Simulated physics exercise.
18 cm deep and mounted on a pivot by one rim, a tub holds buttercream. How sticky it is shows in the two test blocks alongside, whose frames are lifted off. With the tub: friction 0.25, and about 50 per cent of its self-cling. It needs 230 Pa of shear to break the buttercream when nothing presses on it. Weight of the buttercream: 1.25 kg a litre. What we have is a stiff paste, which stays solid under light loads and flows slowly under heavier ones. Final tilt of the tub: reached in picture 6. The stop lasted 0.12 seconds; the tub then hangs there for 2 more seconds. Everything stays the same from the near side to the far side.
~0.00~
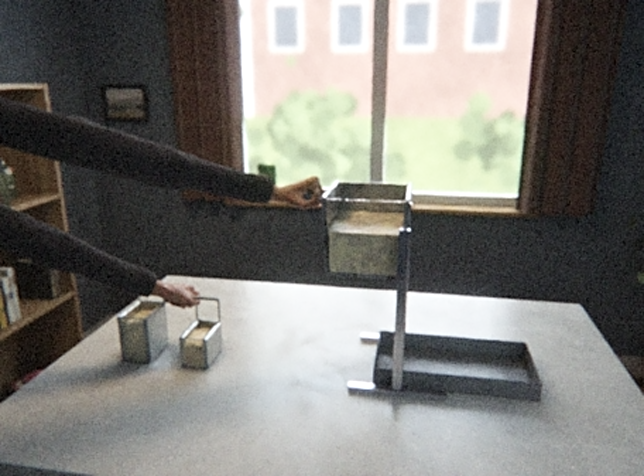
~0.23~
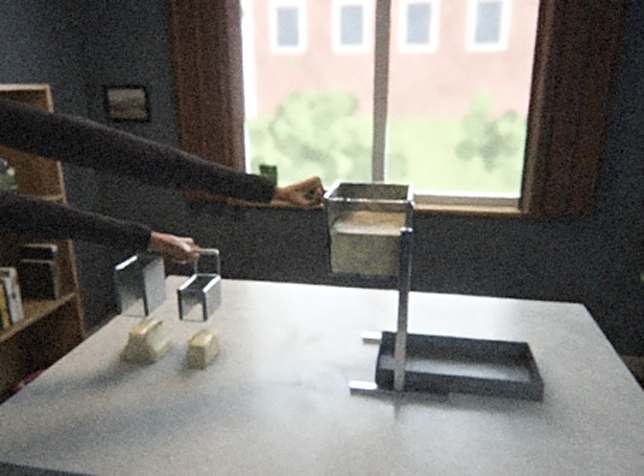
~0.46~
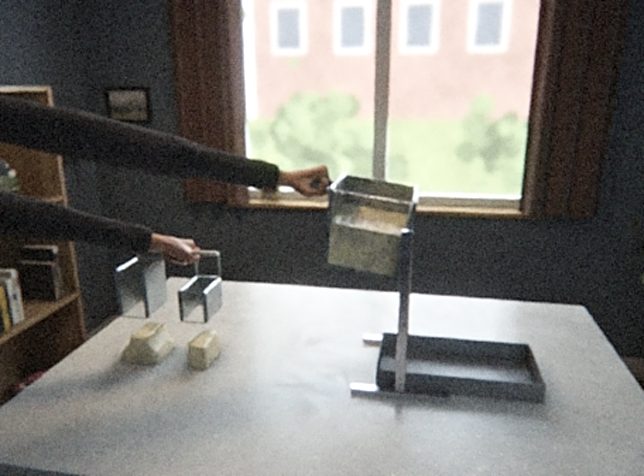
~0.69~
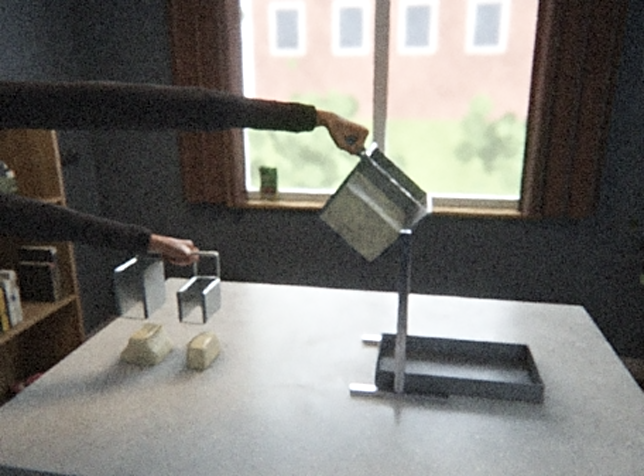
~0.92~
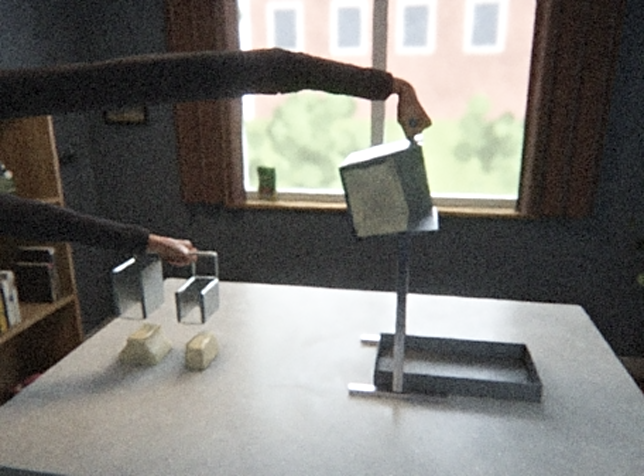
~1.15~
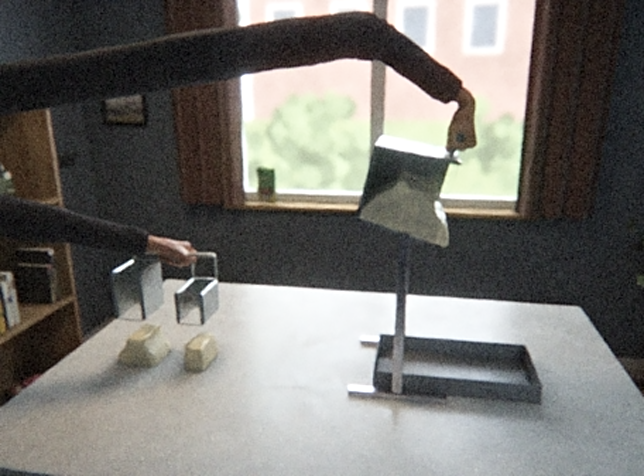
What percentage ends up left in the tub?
About 0 %.
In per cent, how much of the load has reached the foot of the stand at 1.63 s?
65 per cent.
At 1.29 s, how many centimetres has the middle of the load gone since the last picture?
8 cm.
By 1.29 s, the tub is at 104 degrees and holds 54 %.
By 1.46 s, the tub is at 104 degrees and holds 26 %.
By 1.63 s, the tub is at 104 degrees and holds 0 %.
By 1.80 s, the tub is at 104 degrees and holds 0 %.
By 3.15 s, at the end, the tub is at 104 degrees and holds 0 %.
